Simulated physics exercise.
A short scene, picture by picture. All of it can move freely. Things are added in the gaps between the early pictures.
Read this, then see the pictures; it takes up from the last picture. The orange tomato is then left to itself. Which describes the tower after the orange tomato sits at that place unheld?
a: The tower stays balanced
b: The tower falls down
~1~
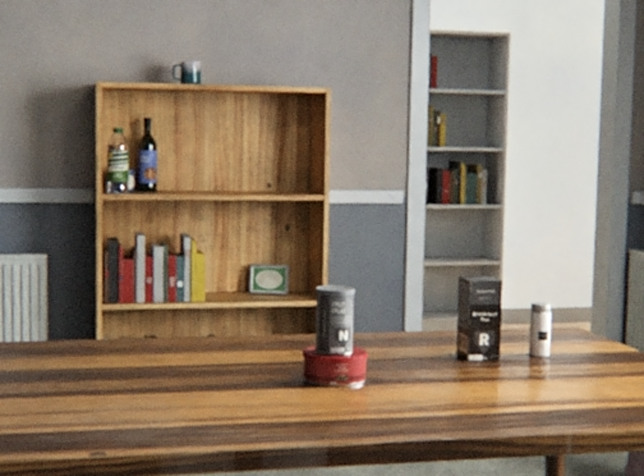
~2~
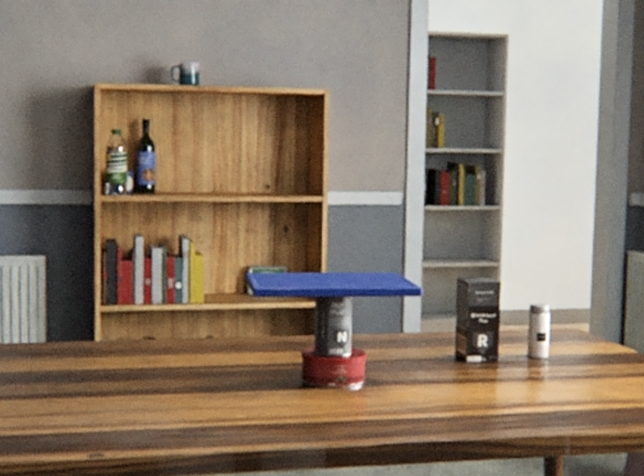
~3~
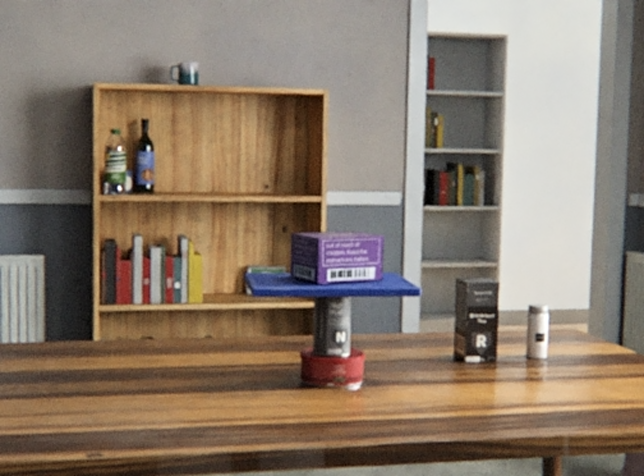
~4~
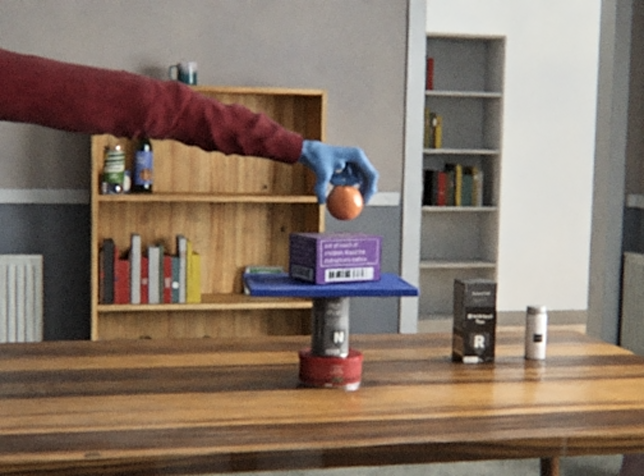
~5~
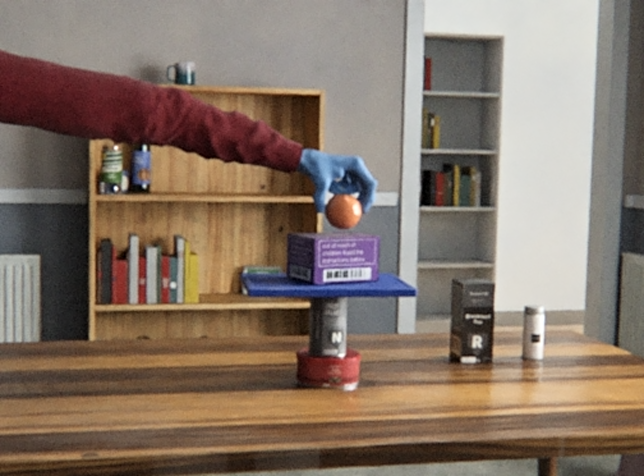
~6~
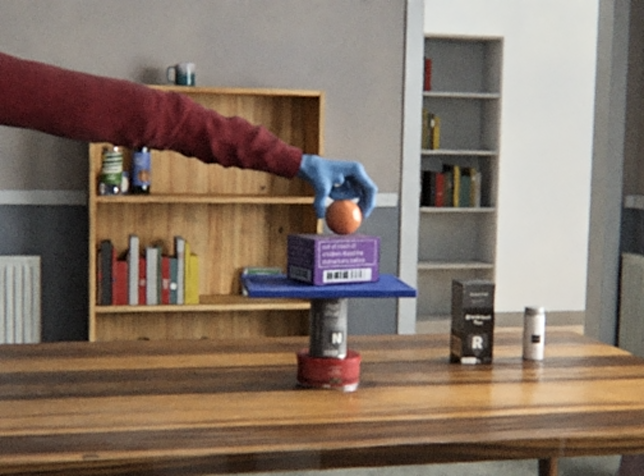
The tower stays balanced.
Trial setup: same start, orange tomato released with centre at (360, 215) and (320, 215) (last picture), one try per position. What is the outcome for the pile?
Well, on the first go it stays steady, and on the second it stays steady.
Then, 0.30 s past the last view, nothing moves.
Then, 1.40 s past the last view, orange tomato resting near (343, 217).
Finally, all 7 still in place. Final places as the last picture's camera would see them, orange tomato near (343, 217). The pile holds.
